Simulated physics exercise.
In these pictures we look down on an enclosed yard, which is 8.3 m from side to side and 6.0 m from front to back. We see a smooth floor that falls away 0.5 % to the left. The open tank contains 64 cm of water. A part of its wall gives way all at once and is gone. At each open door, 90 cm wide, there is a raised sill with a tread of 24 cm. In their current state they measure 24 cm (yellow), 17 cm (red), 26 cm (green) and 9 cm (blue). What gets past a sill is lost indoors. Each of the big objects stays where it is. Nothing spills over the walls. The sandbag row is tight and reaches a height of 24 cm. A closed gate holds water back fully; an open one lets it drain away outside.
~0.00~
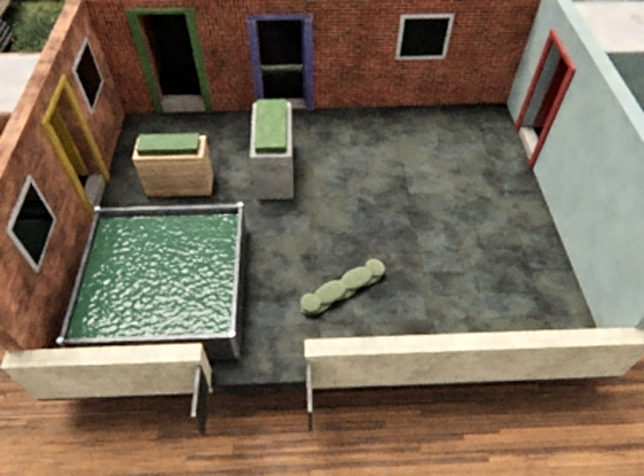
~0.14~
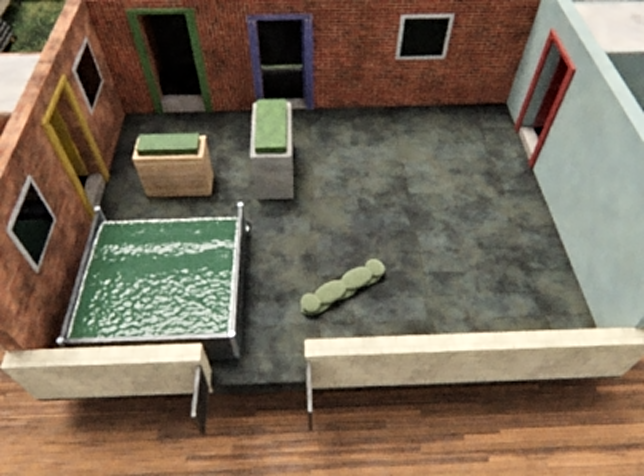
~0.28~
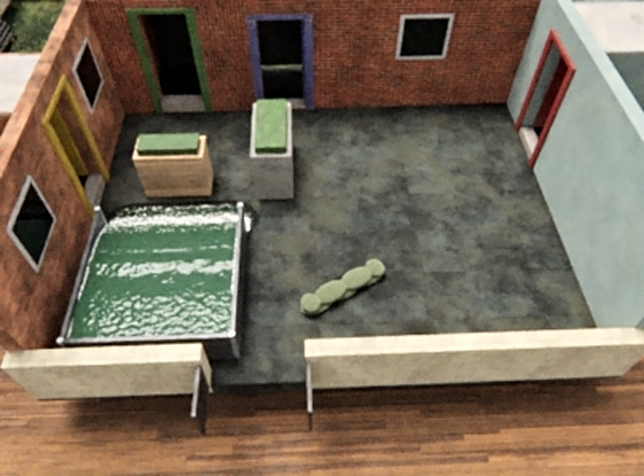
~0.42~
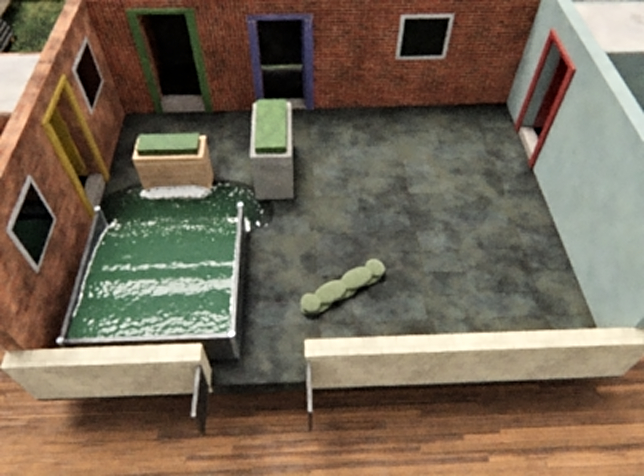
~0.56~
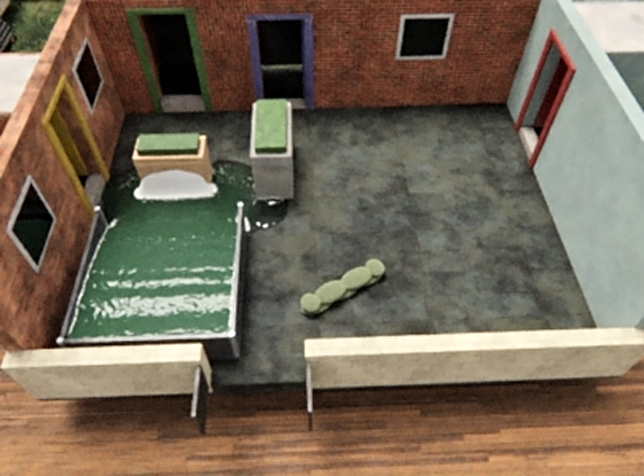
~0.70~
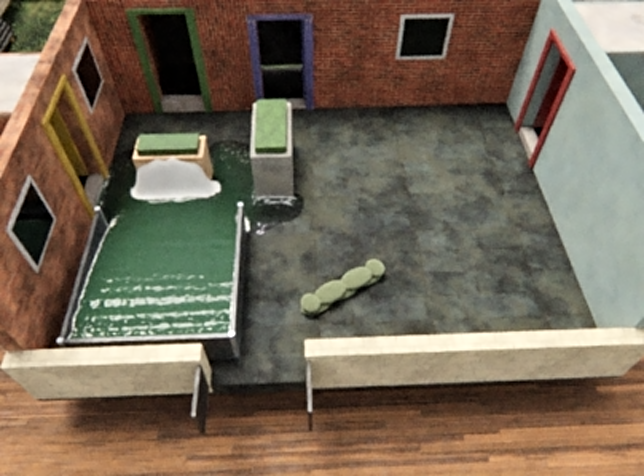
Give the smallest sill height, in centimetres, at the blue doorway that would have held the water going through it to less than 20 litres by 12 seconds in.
The smallest height is about 15 cm.
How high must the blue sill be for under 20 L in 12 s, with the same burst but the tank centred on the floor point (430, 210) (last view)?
A minimum of about 9.5 cm.
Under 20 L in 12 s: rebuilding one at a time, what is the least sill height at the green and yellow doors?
About 31 cm at green and about 38 cm at yellow.
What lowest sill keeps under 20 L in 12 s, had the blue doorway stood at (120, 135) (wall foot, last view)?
You'd want it roughly 24 cm high.
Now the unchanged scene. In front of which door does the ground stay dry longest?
The red one.
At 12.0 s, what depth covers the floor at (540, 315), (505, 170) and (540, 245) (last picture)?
6, 5 and 5 cm, respectively.
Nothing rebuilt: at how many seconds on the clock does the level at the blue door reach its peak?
Crest at t of about 4.5 s.
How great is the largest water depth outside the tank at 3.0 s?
36 cm.
After 1.4 s water covers 20 % of the floor, deepest (48 cm) near (178, 207); 8 cm at the blue door, 0 litres in over its 9 cm sill.
After 3.0 s water covers 45 % of the floor, deepest (36 cm) near (183, 172); 13 cm at the blue door, 28 litres in over its 9 cm sill.
After 12.0 s water covers 95 % of the floor, deepest (14 cm) near (103, 195); 6 cm at the blue door, 82 litres in over its 9 cm sill.
At the blue door as built, the water arrived by 1.4 s and peaked near 16 cm at 4.4 s.
With a sill of 13 cm, 34 litres would have come in within the 12 s; with 17.5 cm, 8 litres. So under 20 litres takes about 15 cm.
